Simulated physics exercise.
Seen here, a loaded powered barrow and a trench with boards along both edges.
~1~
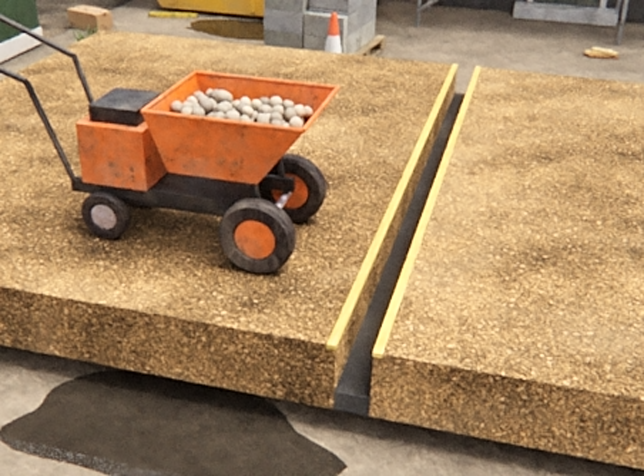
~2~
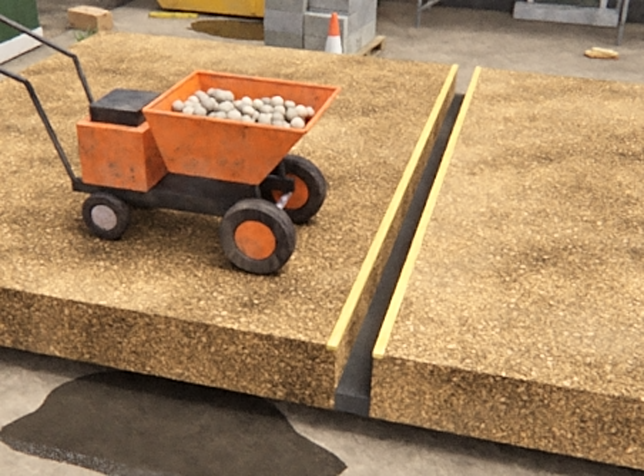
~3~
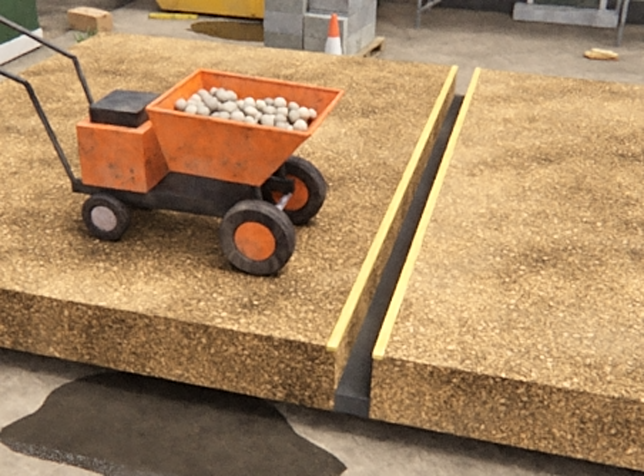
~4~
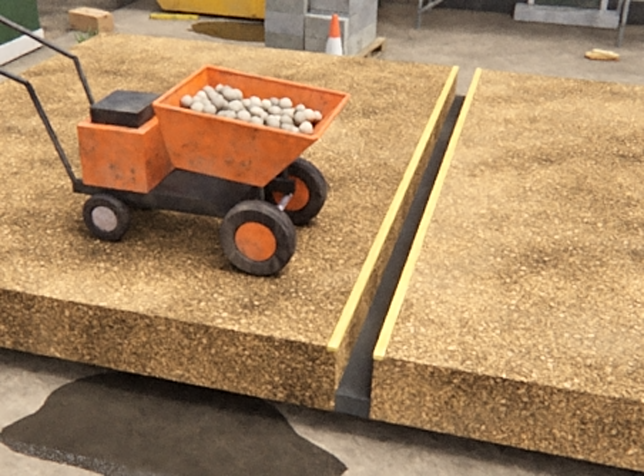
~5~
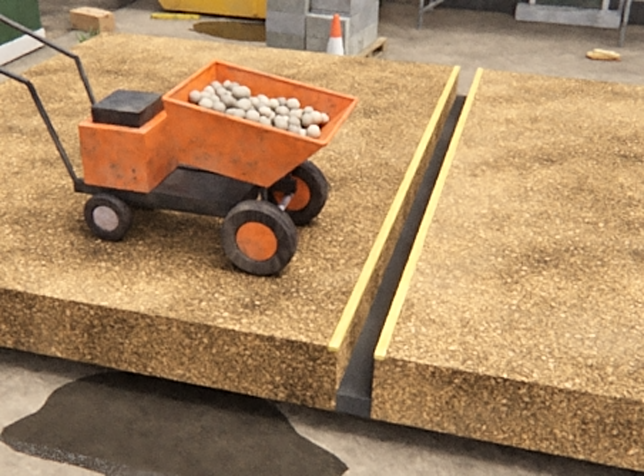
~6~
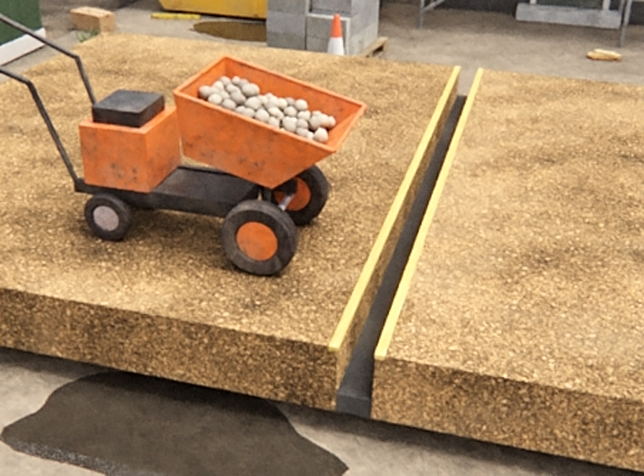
On a gravelly platform, an orange barrow's skip of pebbles tilts slightly toward the right.
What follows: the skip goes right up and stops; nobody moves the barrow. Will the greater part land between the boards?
The trench takes only the smaller part.
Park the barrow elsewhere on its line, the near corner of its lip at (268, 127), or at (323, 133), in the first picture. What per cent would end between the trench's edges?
About 60 and 0 per cent.
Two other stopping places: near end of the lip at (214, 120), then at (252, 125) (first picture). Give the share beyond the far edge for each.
Roughly 0 per cent, and 10 per cent.
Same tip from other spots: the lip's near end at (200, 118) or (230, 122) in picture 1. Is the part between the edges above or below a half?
In turn: The smaller part; under half.
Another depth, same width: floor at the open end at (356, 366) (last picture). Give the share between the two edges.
About 10 per cent.
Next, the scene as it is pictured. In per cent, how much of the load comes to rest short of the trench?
About 0 per cent.
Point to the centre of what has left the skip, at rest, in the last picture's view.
At about (439, 259).
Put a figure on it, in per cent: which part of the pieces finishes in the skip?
Roughly 20 in a hundred.
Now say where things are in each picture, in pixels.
The first frame shows lip of the skip at (303, 131), level; top of the load at (221, 115), river pebbles; first edge of the trench at (347, 310); far edge at (390, 317), the trench under half as wide as the skip, and about as deep as wide.
The second frame shows lip of the skip at (305, 132), level; top of the load at (222, 115).
The third frame shows lip of the skip at (309, 135), tipped barely; top of the load at (225, 114).
The fourth frame shows lip of the skip at (316, 140), tipped barely; top of the load at (221, 106).
The fifth frame shows lip of the skip at (325, 145), tipped a little; top of the load at (229, 103).
The sixth frame shows lip of the skip at (334, 151), tipped a little; top of the load at (231, 111); first edge of the trench at (349, 312); far edge at (392, 319).
Soon, skip tipped steeply; all in the skip.
A while on, skip tipped right over; most in the skip; a stray few in or heaped over the trench; a small part beyond it; a stray few falling.
Towards the end, skip tipped right over; about a third in the skip; a small part in or heaped over the trench; about half beyond it.
Finally, skip tipped right over; about a quarter in the skip; about a quarter in or heaped over the trench; about two thirds beyond it.
